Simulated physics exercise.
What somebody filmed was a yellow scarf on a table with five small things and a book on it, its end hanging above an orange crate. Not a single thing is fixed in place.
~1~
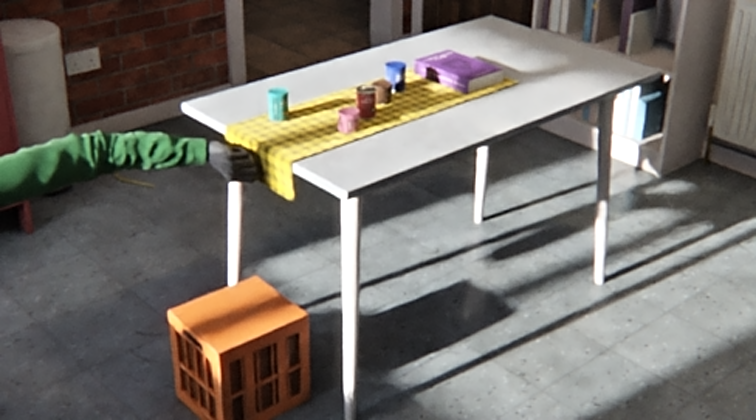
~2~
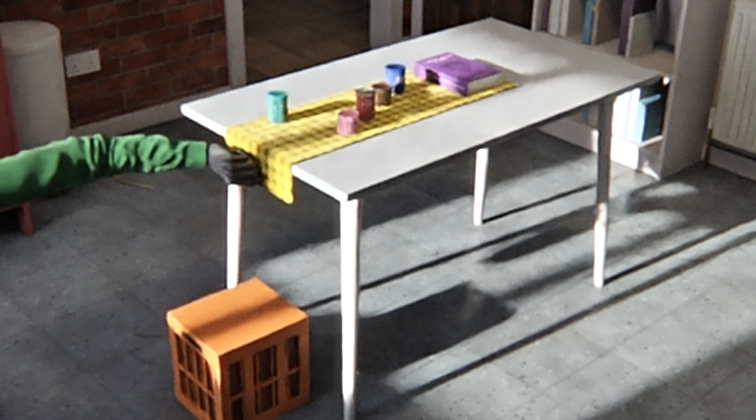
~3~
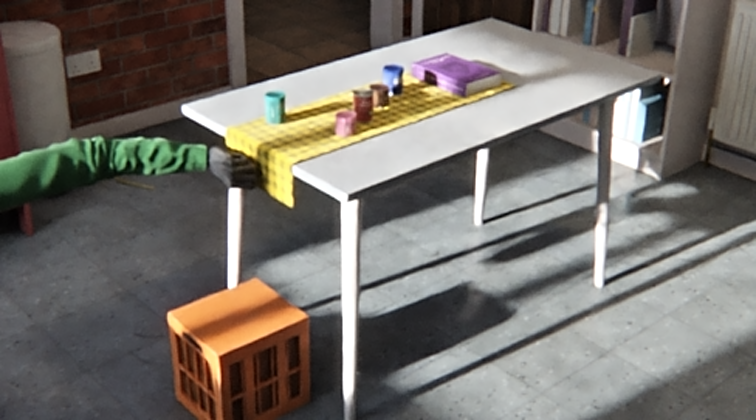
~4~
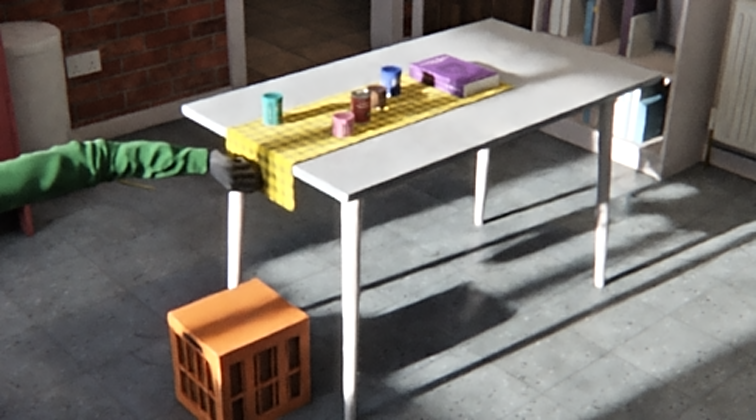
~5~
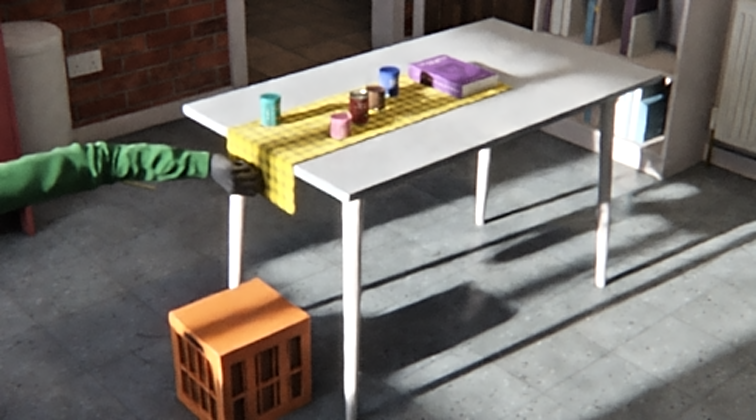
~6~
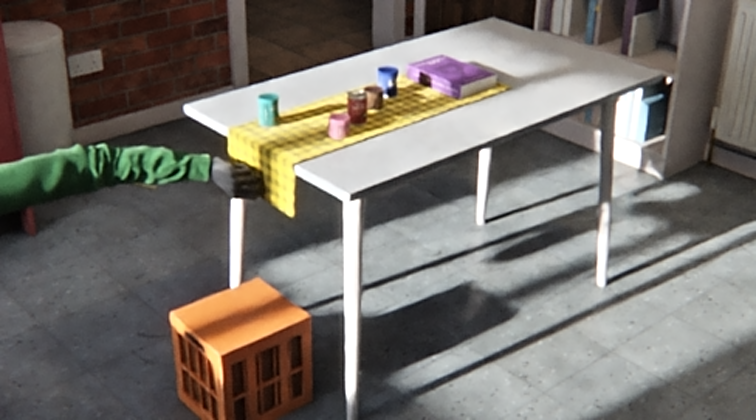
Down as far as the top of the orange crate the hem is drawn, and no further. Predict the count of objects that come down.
I expect three of them not to stay on top.
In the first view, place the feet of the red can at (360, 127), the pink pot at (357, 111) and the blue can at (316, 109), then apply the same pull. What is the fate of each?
The red can ends up off; the pink pot ends up off; the blue can ends up off.
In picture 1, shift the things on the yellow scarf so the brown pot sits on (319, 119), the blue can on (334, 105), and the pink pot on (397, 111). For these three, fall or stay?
Brown pot: Off; blue can: Off; pink pot: Still on.
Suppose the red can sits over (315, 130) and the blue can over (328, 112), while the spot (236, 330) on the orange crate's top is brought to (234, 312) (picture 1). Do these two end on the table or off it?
In the end the red can is no longer on top and the blue can is no longer on top.
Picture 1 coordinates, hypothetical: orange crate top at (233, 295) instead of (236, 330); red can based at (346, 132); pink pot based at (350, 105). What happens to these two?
In the end the red can is no longer on top and the pink pot is still on top.
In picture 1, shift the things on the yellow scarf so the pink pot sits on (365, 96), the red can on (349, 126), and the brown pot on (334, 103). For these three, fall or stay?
Pink pot safe, red can lost, brown pot lost.
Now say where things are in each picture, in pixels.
The first picture shows hem (294, 200); turquoise can (278, 91); pink pot (349, 111); red can (366, 89); brown pot (382, 83); blue can (396, 64); top of the crate (236, 330).
The second picture shows hem (292, 203); turquoise can (278, 93).
The third picture shows hem (293, 207); pink pot (346, 114).
The fourth picture shows hem (293, 211); red can (361, 93); top of the crate (236, 332).
The fifth picture shows hem (294, 214); brown pot (375, 88).
The sixth picture shows hem (294, 217); turquoise can (268, 96); pink pot (339, 117); red can (357, 94); brown pot (373, 89); blue can (388, 70).
A little later, hem near (263, 255); turquoise can gone.
Next, hem on the crate; turquoise can, pink pot and red can gone.
When it is over, hem on the crate; turquoise can, pink pot and red can gone. The table loses three.
